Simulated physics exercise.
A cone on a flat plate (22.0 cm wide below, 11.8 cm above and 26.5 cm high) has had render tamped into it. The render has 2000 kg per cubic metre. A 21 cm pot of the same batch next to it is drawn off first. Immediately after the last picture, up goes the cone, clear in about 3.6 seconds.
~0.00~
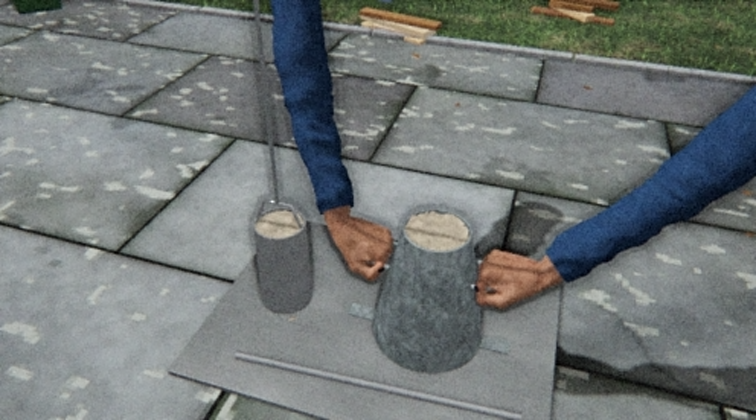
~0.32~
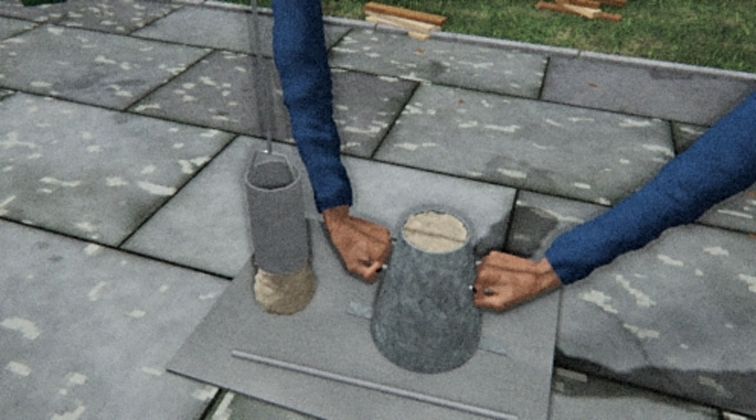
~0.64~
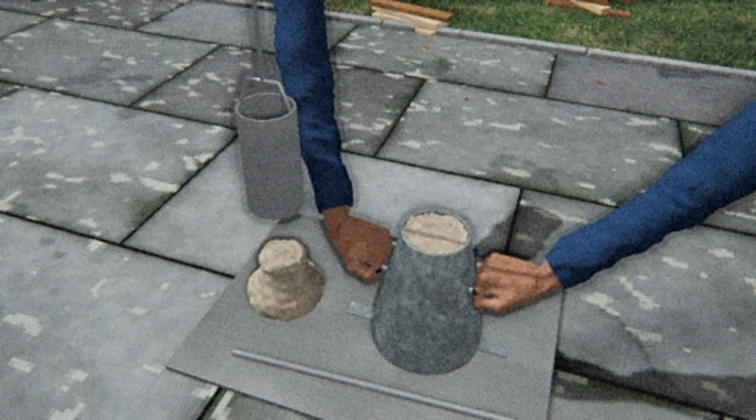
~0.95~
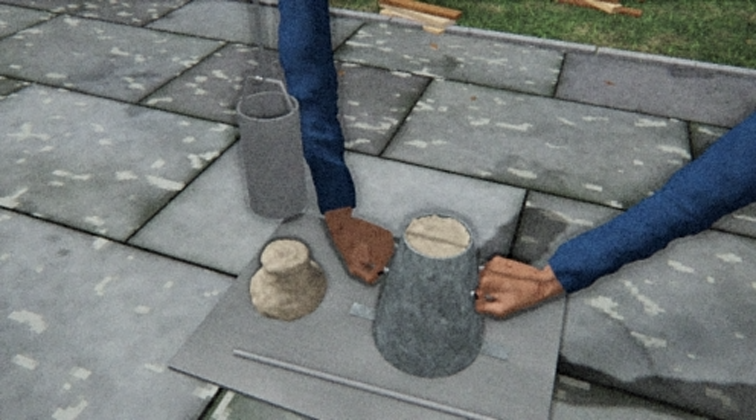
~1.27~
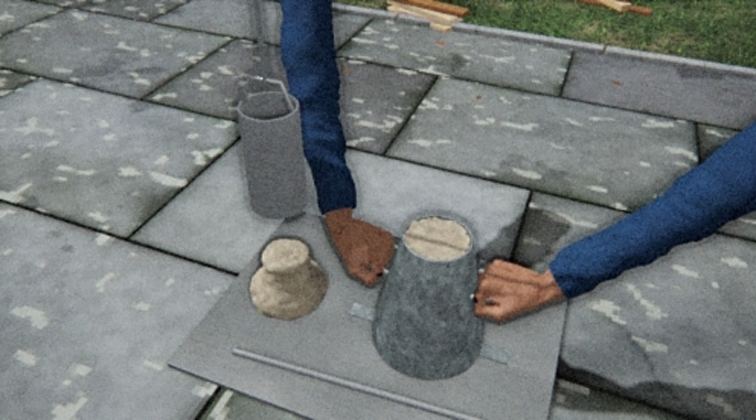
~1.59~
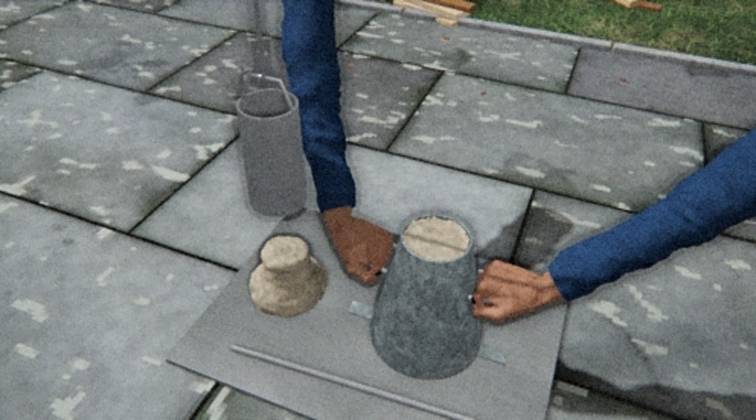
A grey pot rises off a sandy mound while two hands grip a filled cone.
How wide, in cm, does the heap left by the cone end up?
About 30 cm across.
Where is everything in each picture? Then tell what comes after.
The first picture shows middle of the pot's mouth at (280, 224), still down; middle of the cone's top at (437, 231), not yet moved.
The second picture shows middle of the pot's mouth at (273, 176), raised 11 cm; middle of the cone's top at (436, 231), not yet moved.
The third picture shows middle of the pot's mouth at (266, 108), raised 25 cm; what the pot left 12 cm high and 17 cm wide, top at (282, 253); middle of the cone's top at (436, 233), not yet moved.
The fourth picture shows middle of the pot's mouth at (268, 107), raised 26 cm; what the pot left 12 cm high and 17 cm wide, top at (285, 254); middle of the cone's top at (438, 236), not yet moved.
The fifth picture shows middle of the pot's mouth at (268, 107), raised 26 cm; what the pot left 12 cm high and 17 cm wide, top at (285, 253); middle of the cone's top at (438, 238), not yet moved.
The sixth picture shows middle of the pot's mouth at (268, 105), raised 26 cm; what the pot left 12 cm high and 17 cm wide, top at (285, 250); middle of the cone's top at (437, 238), not yet moved.
After 2.5 s, the cone is up 6.3 cm; the render has come down 6.5 cm to 20 cm and is 27 cm wide.
After 3.4 s, the cone is up 17 cm; the render has come down 9.6 cm to 17 cm and is 30 cm wide.
After 4.3 s, the cone is up 27 cm; the render has come down 9.8 cm to 17 cm and is 30 cm wide.
After 5.4 s, the cone is clear; the render has come down 9.9 cm to 17 cm and is 30 cm wide.
After 5.9 s, at rest, the cone is clear; the render has come down 9.9 cm to 17 cm and is 30 cm wide.
